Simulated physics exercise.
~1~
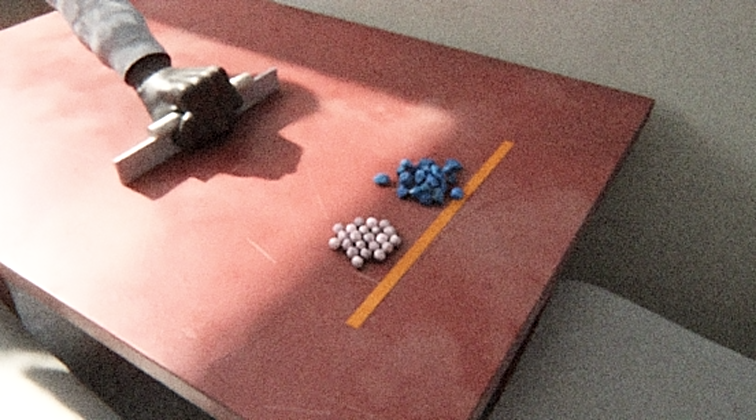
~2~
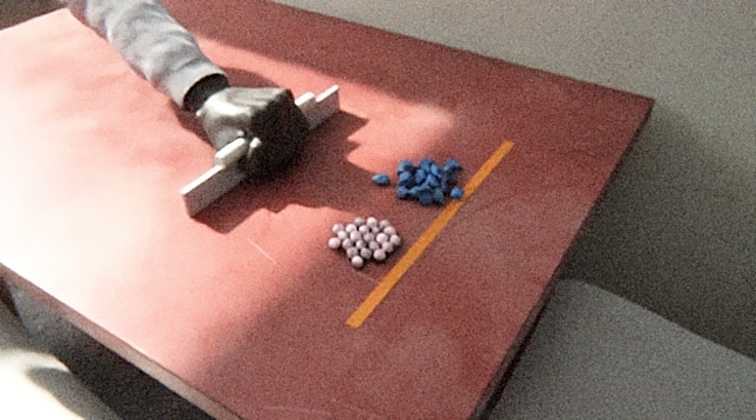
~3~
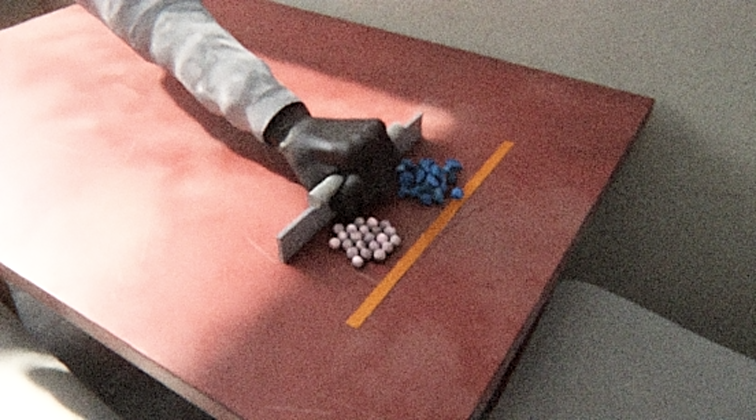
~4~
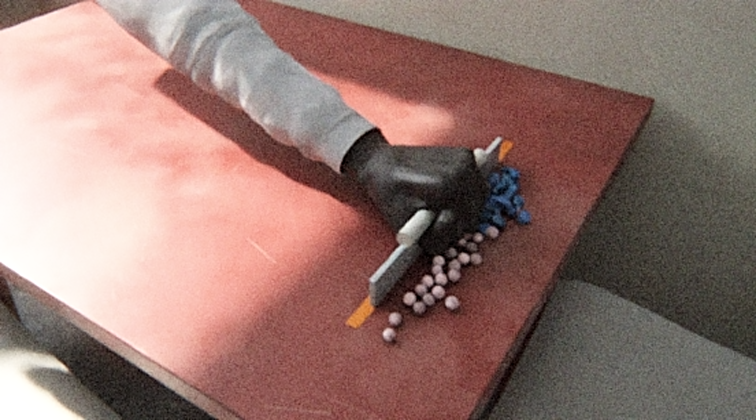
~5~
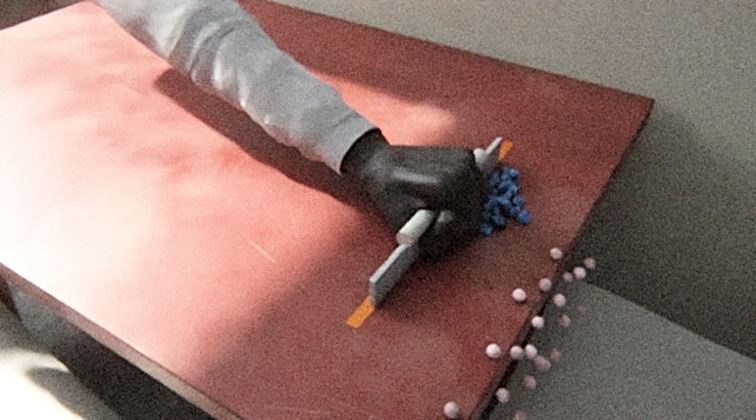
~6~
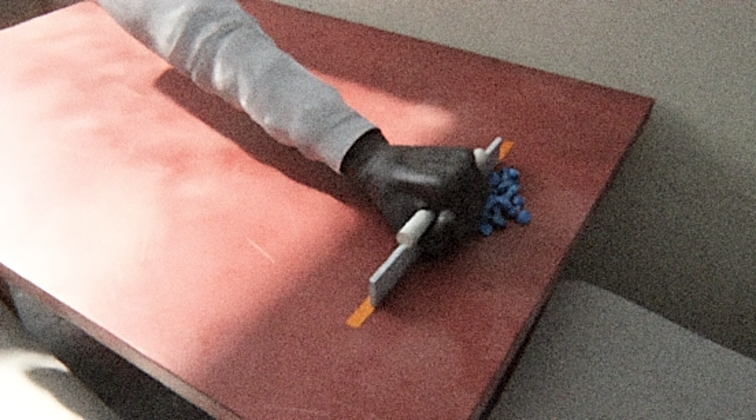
On a reddish tabletop, a dark-gloved hand in a grey sleeve holds a pale scraper at the upper left, while a cluster of pinkish balls and a pile of small blue pieces sit before a strip of orange tape. The hand sweeps the scraper down and to the right until it reaches both groups. It pushes them past the tape and stops there. The balls keep rolling, spread out and spill over the table's edge, while the blue pieces stay bunched beside the hand. Finally, no balls remain on the table, and the scraper rests at the tape.
